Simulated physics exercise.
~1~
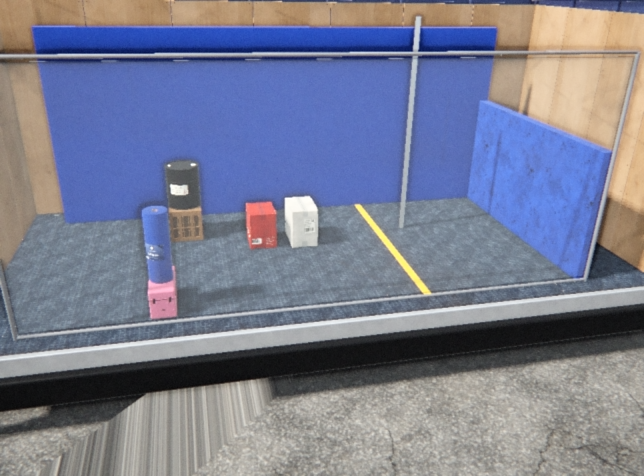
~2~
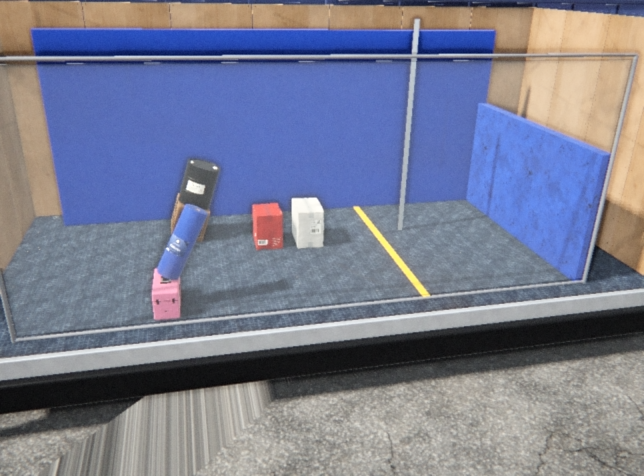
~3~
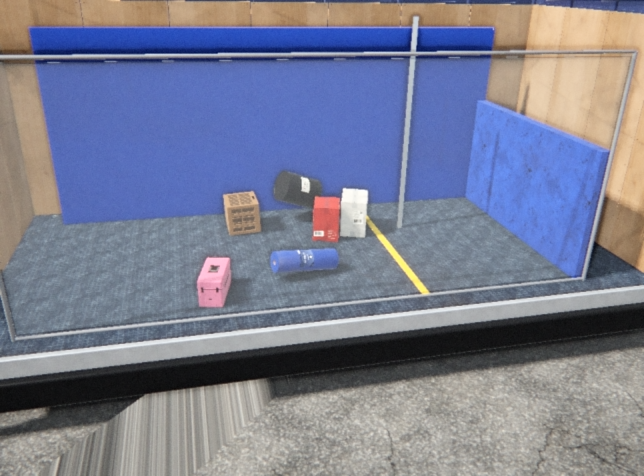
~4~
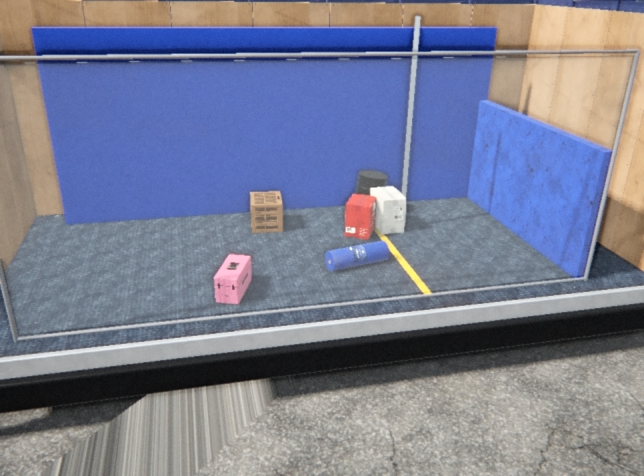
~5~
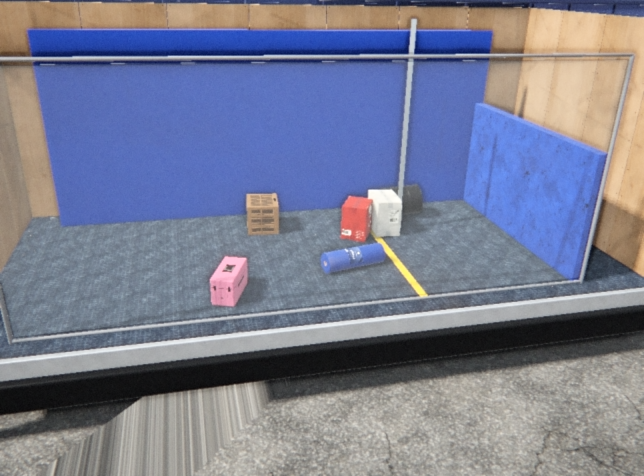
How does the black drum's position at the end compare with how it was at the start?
At the start the black drum stands upright on the brown crate, but by the end it is lying on its side on the floor, partly hidden behind the white carton.
